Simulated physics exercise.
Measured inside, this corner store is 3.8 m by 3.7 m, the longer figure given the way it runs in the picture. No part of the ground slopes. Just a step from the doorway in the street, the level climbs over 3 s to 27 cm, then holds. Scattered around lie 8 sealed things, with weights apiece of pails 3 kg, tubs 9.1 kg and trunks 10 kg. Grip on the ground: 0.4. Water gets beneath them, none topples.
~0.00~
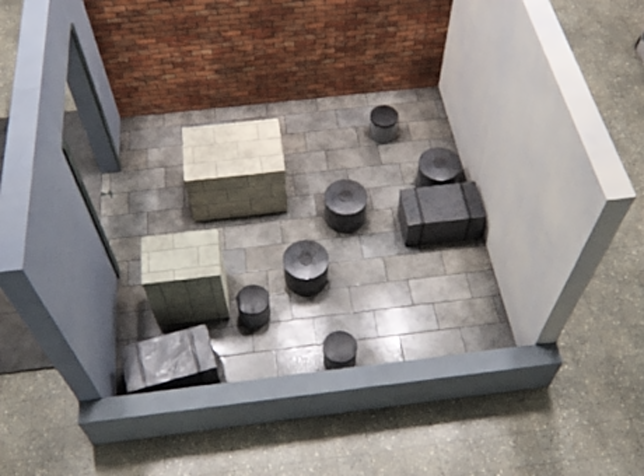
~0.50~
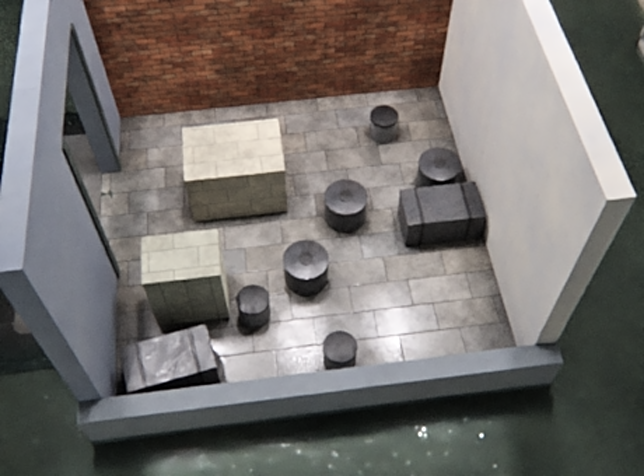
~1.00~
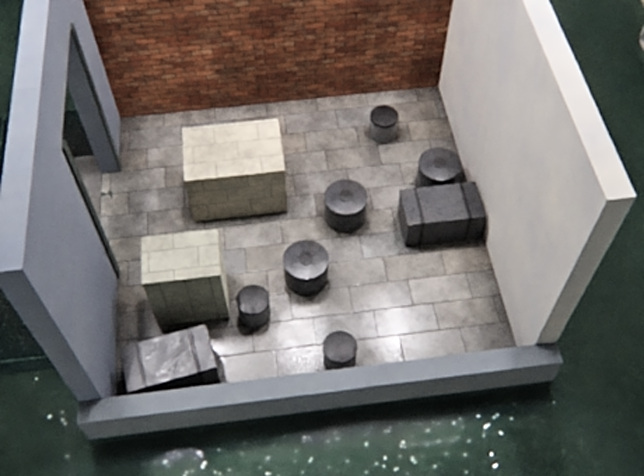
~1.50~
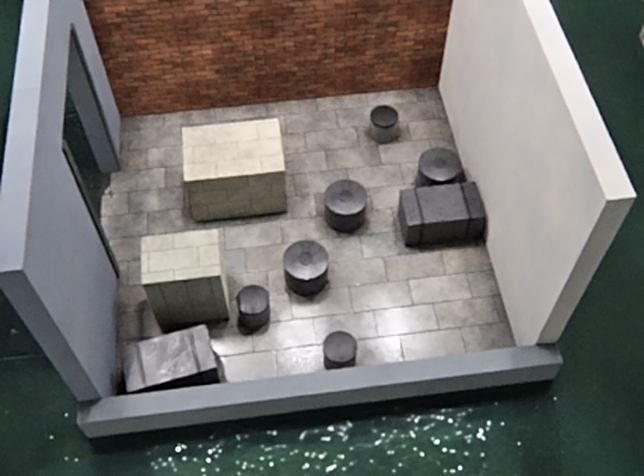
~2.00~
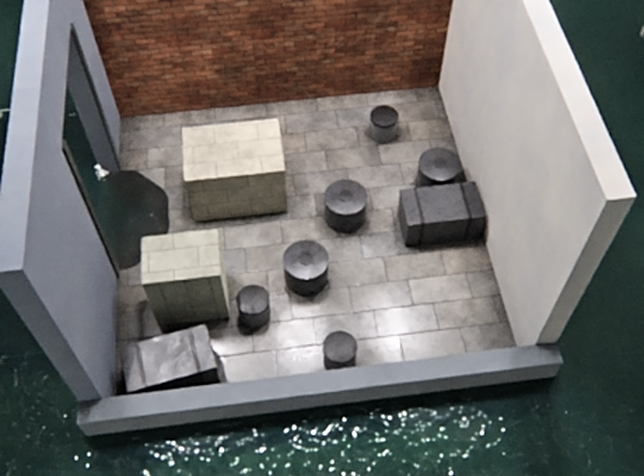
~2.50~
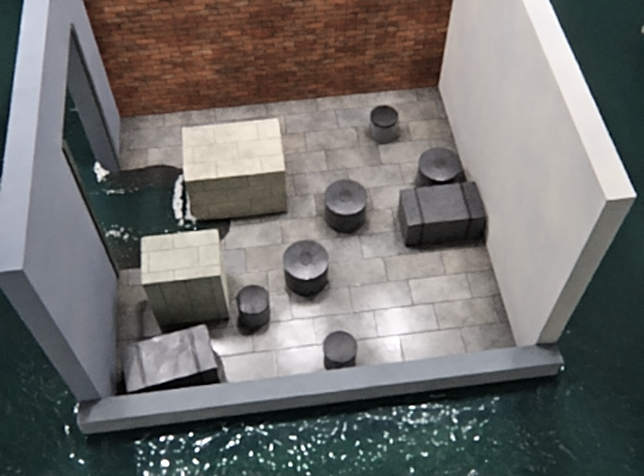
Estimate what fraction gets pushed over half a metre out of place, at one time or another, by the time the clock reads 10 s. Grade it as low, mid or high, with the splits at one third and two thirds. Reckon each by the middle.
Grade: High, two thirds or more.
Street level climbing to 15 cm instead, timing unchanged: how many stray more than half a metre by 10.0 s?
You'd get 1 in that case.
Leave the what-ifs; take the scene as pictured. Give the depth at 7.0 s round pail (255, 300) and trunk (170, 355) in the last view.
Around 2 cm and 6 cm.
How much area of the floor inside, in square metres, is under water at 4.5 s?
At that time the wet patch spans about 8.0 m2.
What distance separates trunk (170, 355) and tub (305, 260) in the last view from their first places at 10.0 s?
Net displacement, in order: 40 cm; 120 cm.
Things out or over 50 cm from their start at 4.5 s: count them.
Answer: 1.
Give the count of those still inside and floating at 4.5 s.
The number is 0.
After 3.5 s 0 of 8 are over 50 cm from their spots; 0 afloat.
After 4.5 s 1 of 8 are over 50 cm from their spots; 0 afloat.
After 7.0 s 3 of 8 are over 50 cm from their spots; 7 afloat.
After 10.0 s 6 of 8 are over 50 cm from their spots, and 6 have been at some point; 8 afloat.
